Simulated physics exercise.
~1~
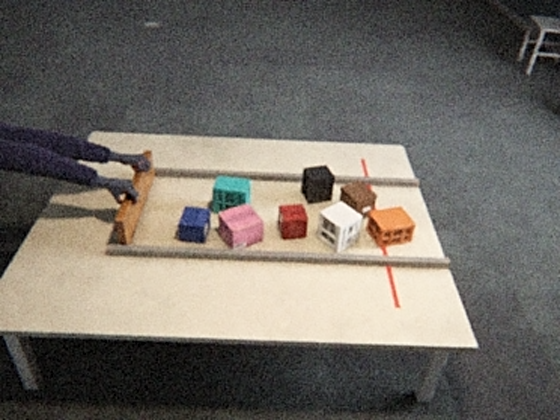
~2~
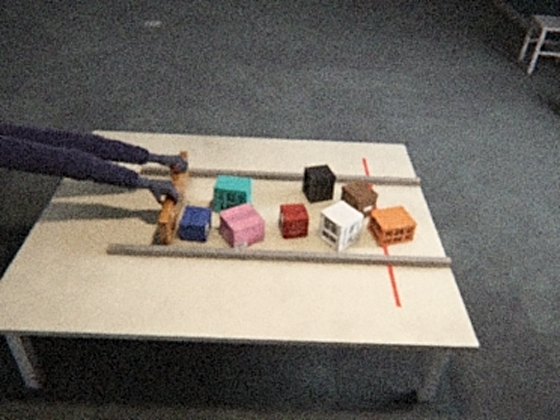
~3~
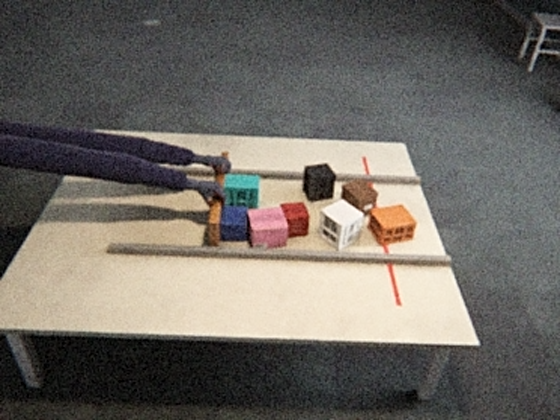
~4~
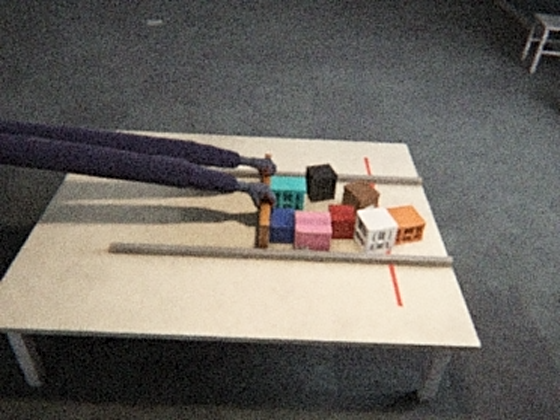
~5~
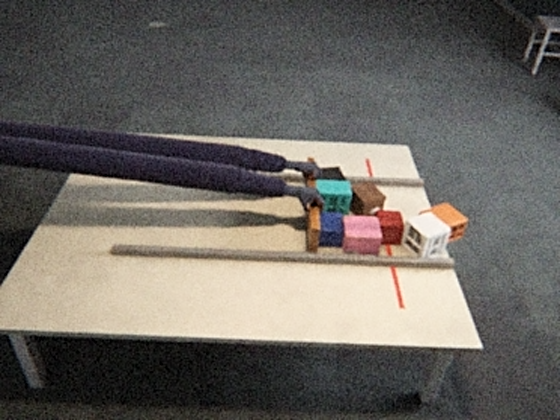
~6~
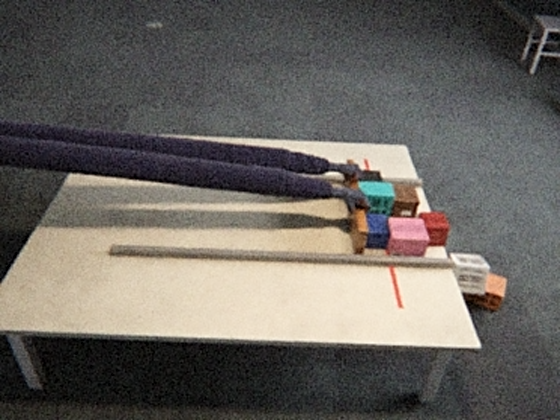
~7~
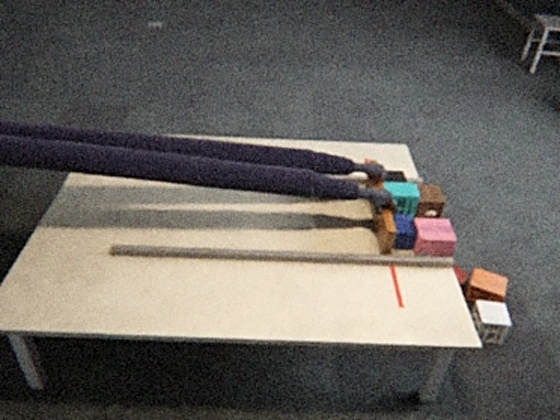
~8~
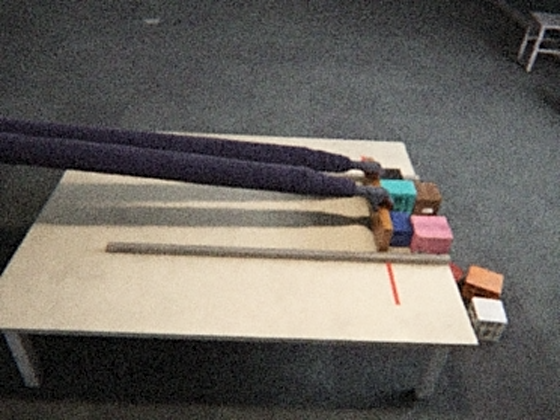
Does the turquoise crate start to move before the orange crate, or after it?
The turquoise crate starts to move before the orange crate. The advancing plank shifts it to the right while the orange crate is still at rest near the tape.
